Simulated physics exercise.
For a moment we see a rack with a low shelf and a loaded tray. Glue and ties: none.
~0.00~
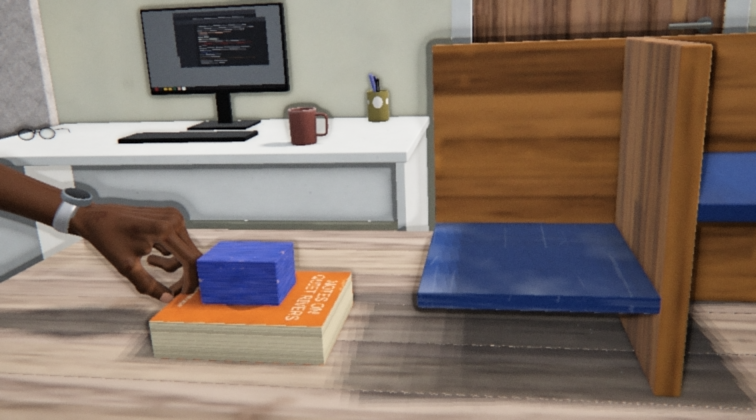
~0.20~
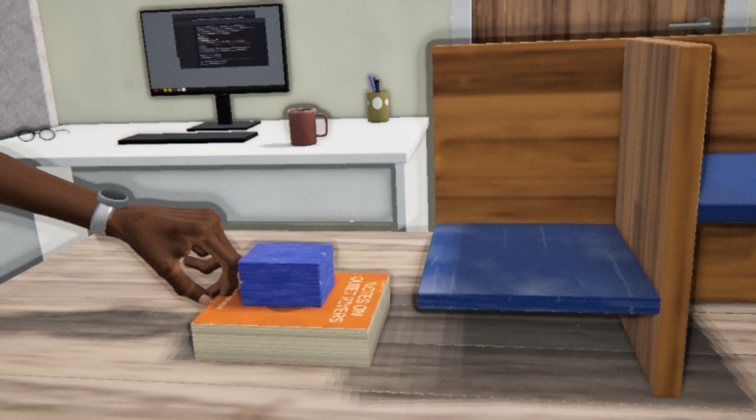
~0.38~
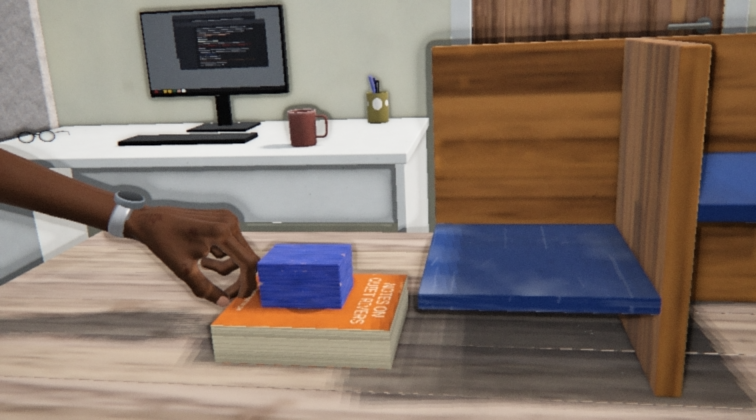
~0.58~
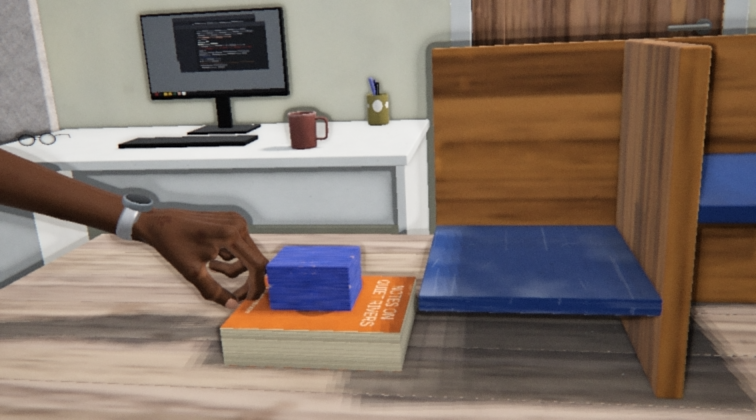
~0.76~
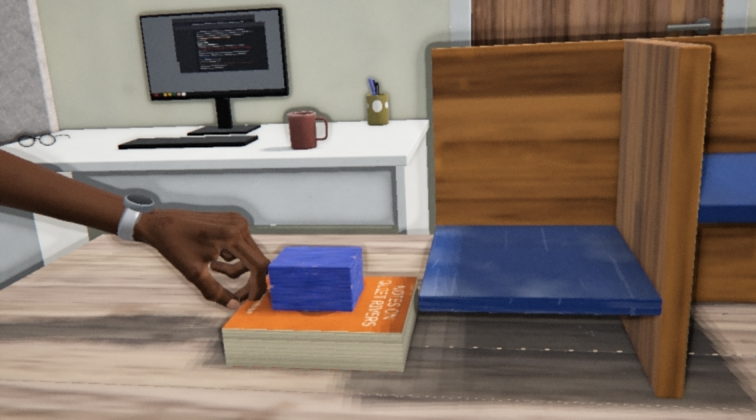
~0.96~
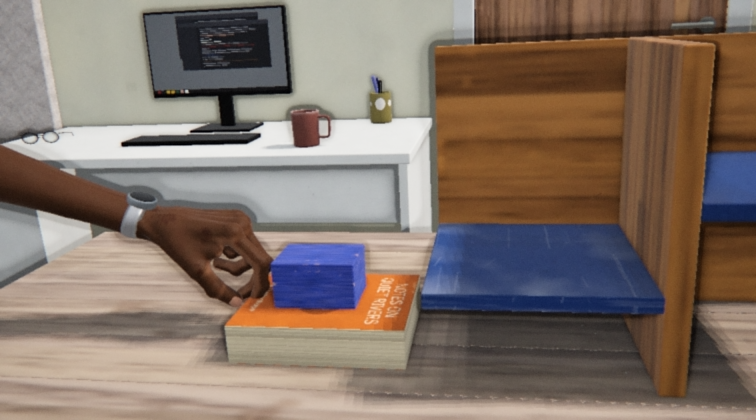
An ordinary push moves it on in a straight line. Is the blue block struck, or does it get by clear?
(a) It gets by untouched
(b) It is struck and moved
Option b: It is struck and moved.
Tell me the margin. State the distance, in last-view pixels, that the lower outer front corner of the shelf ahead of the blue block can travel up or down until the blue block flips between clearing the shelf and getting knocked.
16 pixels up, roughly.
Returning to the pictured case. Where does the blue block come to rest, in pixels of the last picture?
Once it all settles, the centre sits at about (365, 298).
Around 2.86 s, blue block leaning 6° off how it started near (391, 277).
Around 3.08 s, blue block on its side near (373, 295).
Finally (3.8 s), the blue block is knocked back, near (365, 298).
